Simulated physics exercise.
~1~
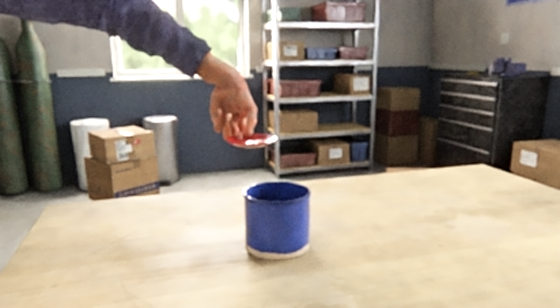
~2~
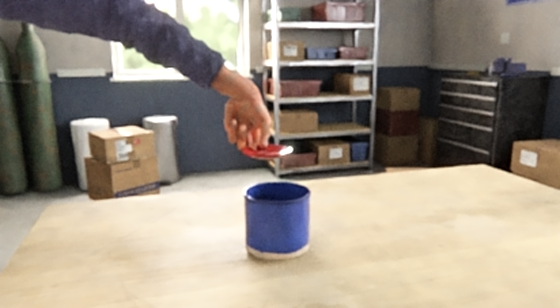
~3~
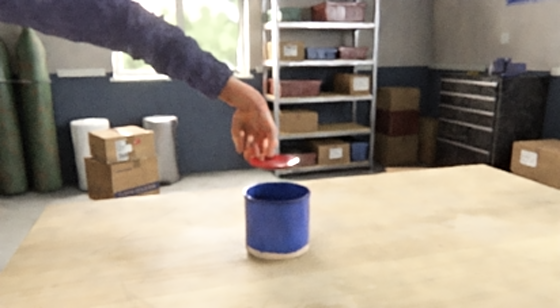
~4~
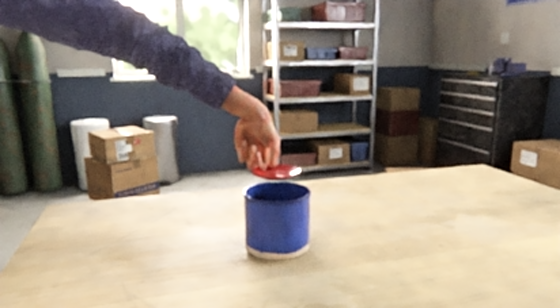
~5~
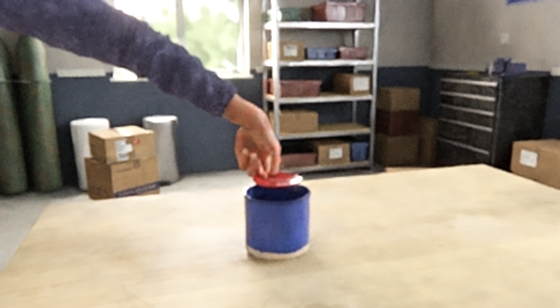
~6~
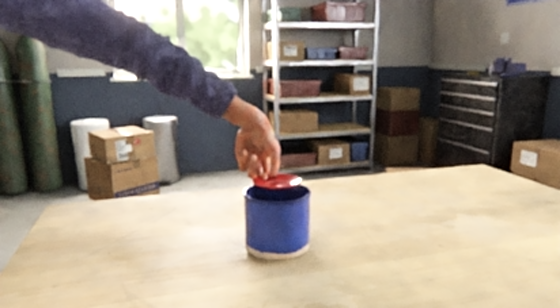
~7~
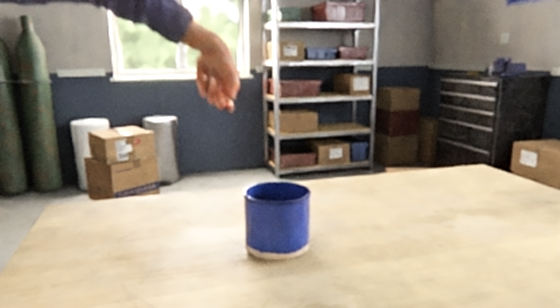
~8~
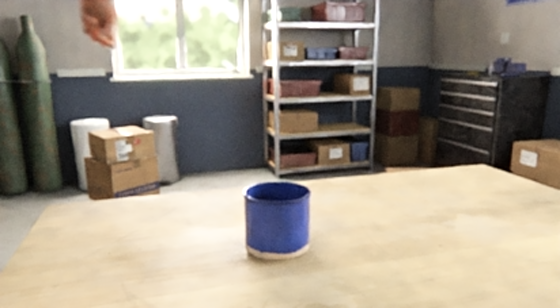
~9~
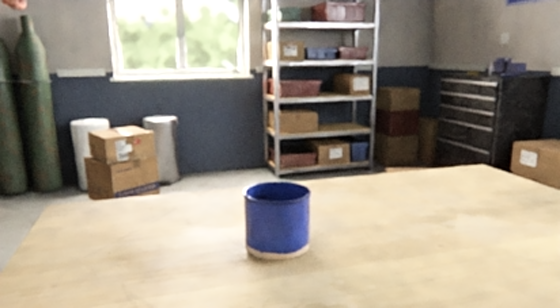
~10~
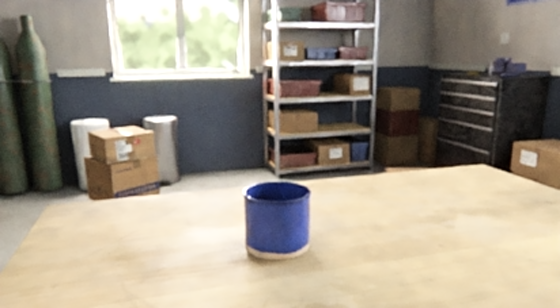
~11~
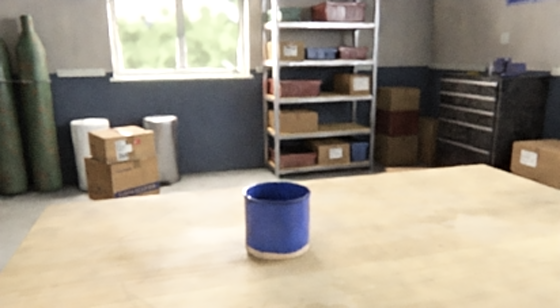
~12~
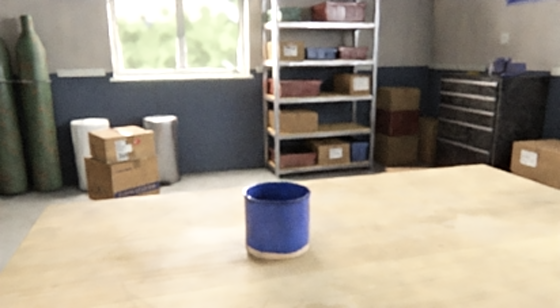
In a storage room, a hand lowers a small red plate onto a blue cup, letting it drop inside and withdrawing.
